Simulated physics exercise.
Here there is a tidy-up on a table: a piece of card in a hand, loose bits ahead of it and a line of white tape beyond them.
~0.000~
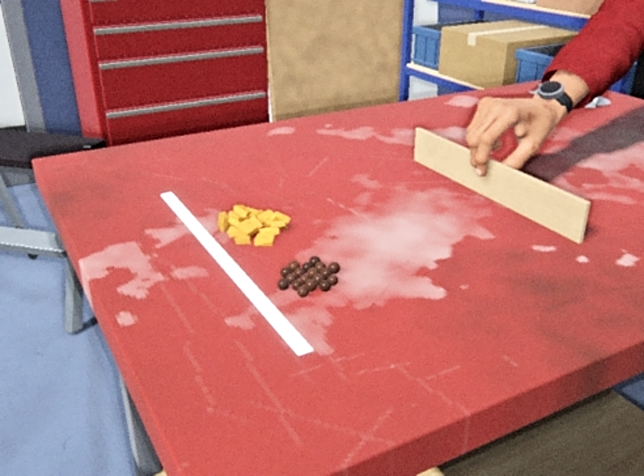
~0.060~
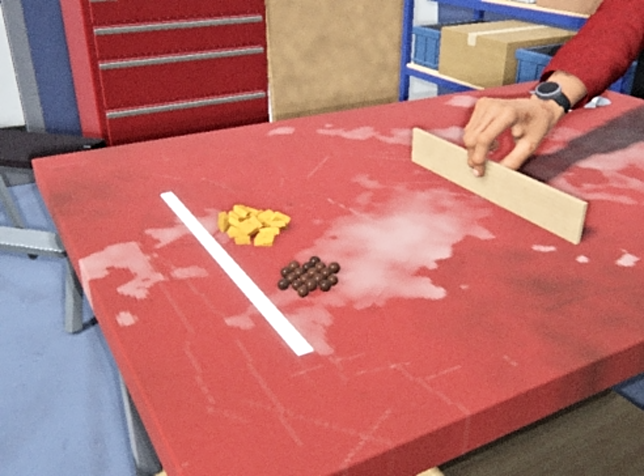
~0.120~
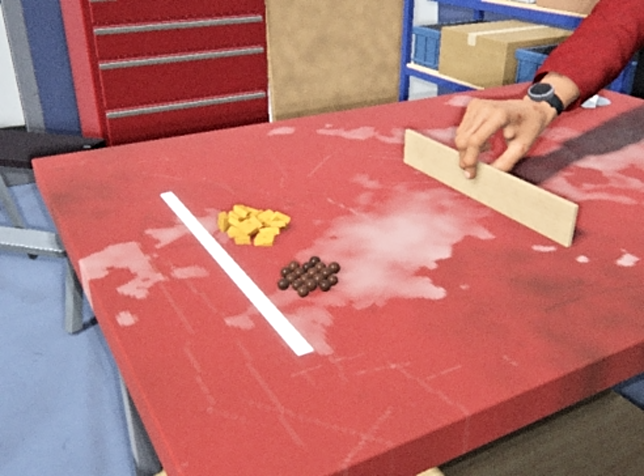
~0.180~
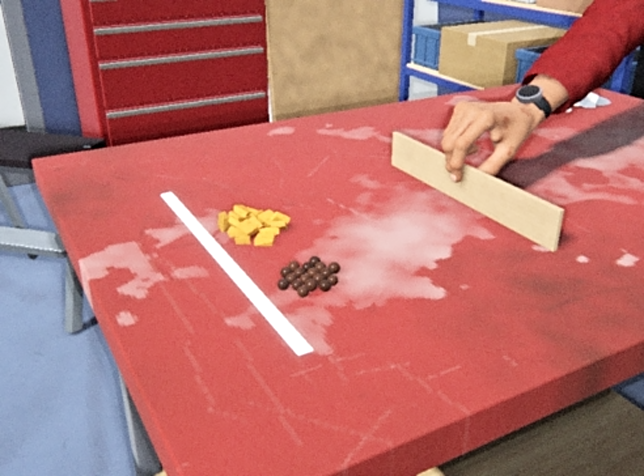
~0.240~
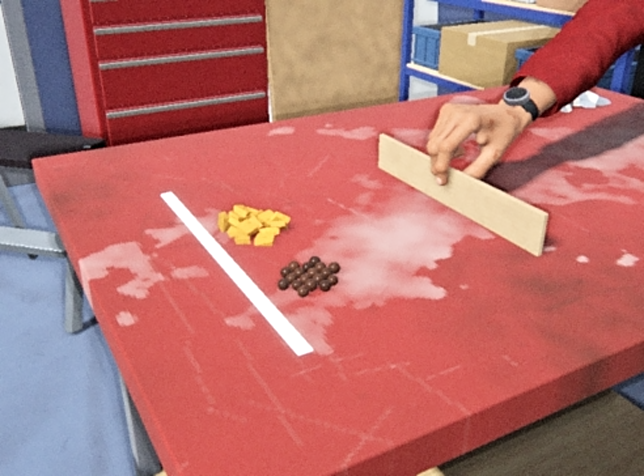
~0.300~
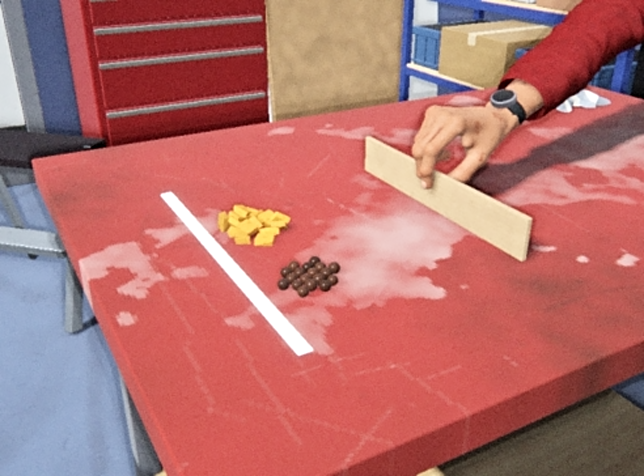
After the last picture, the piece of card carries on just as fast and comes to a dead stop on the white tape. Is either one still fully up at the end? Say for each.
Near portion: Partial fall, far portion: No fall.
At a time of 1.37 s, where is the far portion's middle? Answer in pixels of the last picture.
Around (163, 246).
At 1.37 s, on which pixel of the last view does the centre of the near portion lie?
Somewhere close to (139, 323).
Around 0.68 s, piece of card still moving, near (331, 195); near portion all on the table, its front near (283, 285); far portion all on the table, its front near (223, 222).
Around 1.09 s, piece of card stopped at the white tape; near portion all on the table, its front near (231, 339); far portion all on the table, its front near (147, 250).
Around 1.37 s, piece of card stopped at the white tape; near portion all on the table, its front near (110, 325); far portion all on the table, its front near (144, 251).
Finally (2.0 s), piece of card stopped at the white tape; near portion all over the edge; far portion all on the table, its front near (144, 251).
